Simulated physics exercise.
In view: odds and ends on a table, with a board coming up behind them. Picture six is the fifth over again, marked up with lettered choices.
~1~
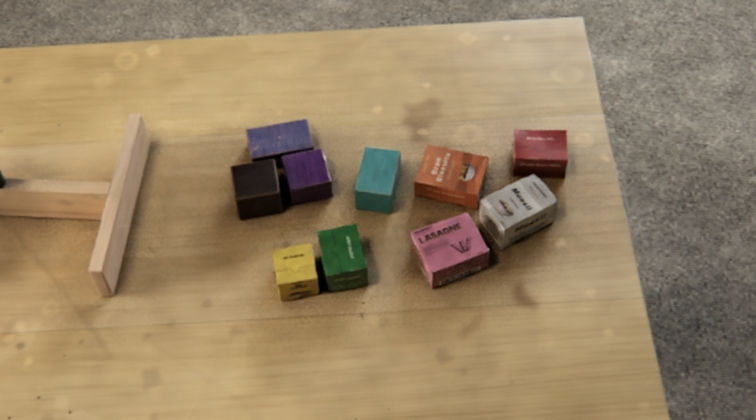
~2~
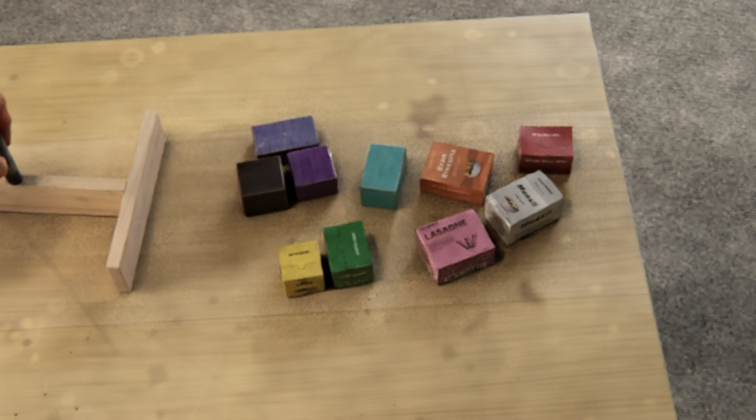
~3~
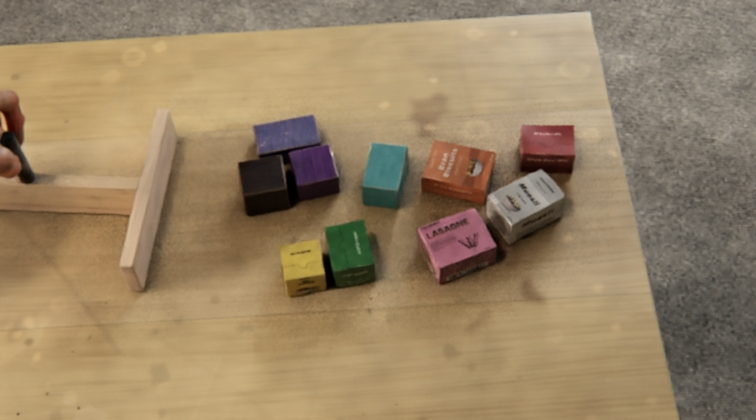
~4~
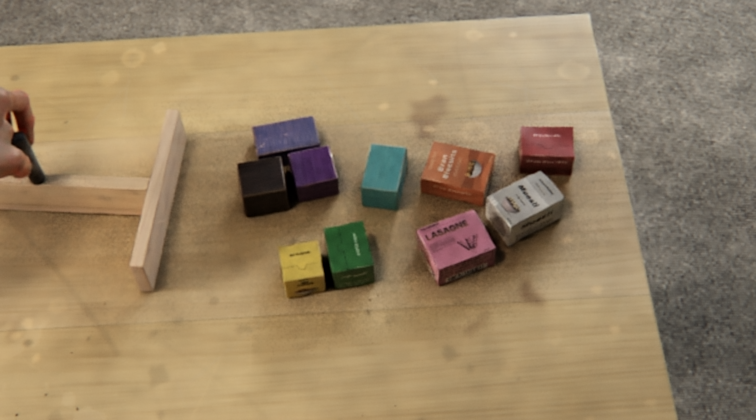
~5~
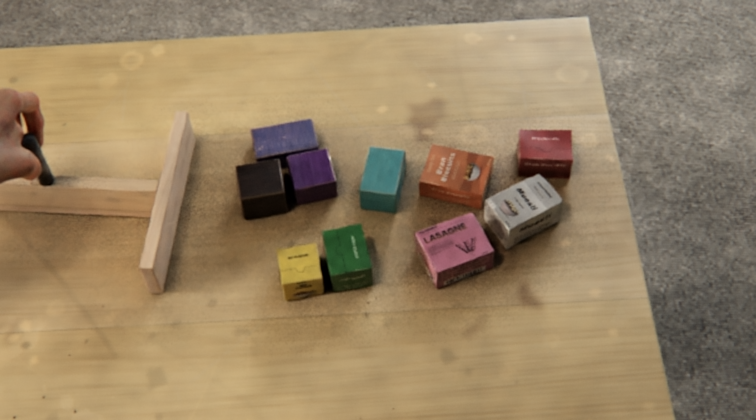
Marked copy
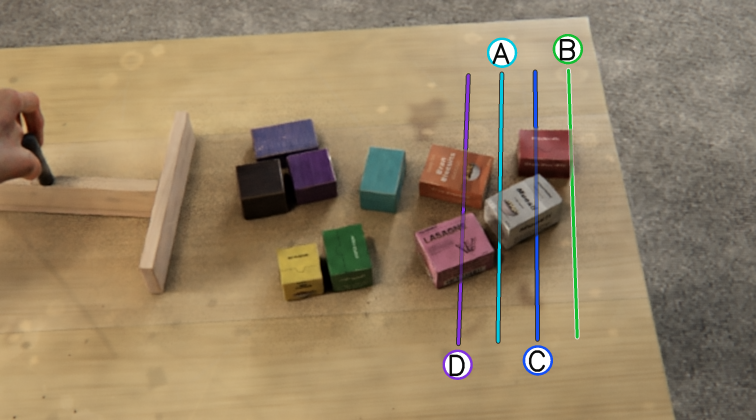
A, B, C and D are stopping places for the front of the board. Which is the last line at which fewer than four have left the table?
Line A.
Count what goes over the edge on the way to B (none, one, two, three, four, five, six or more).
In all, six or more.
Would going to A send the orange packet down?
Yes.
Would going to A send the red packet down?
Yes.
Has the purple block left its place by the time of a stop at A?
Yes.
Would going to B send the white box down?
Yes.
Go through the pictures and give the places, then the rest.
In the first frame, purple block (307, 177); orange packet (451, 176); yellow packet (296, 272).
In the second frame, board (133, 185); green packet (348, 255).
In the third frame, board (146, 183); black block (264, 185).
In the fourth frame, board (156, 184); pink packet (456, 248).
In the fifth frame, board (165, 186); blue block (285, 146); purple block (312, 176); orange packet (456, 176).
On the copy, A at (500, 196); B at (573, 192); C at (536, 194); D at (464, 198).
On A. First, board (285, 179); yellow packet (308, 273); blue block (337, 147).
Then, board (407, 173); red packet (631, 148); white box (582, 214).
Finally, board (496, 168); white box over the edge; red packet over the edge; three fallen.
By contrast, B drops six; C drops five; D is within the limit but short.
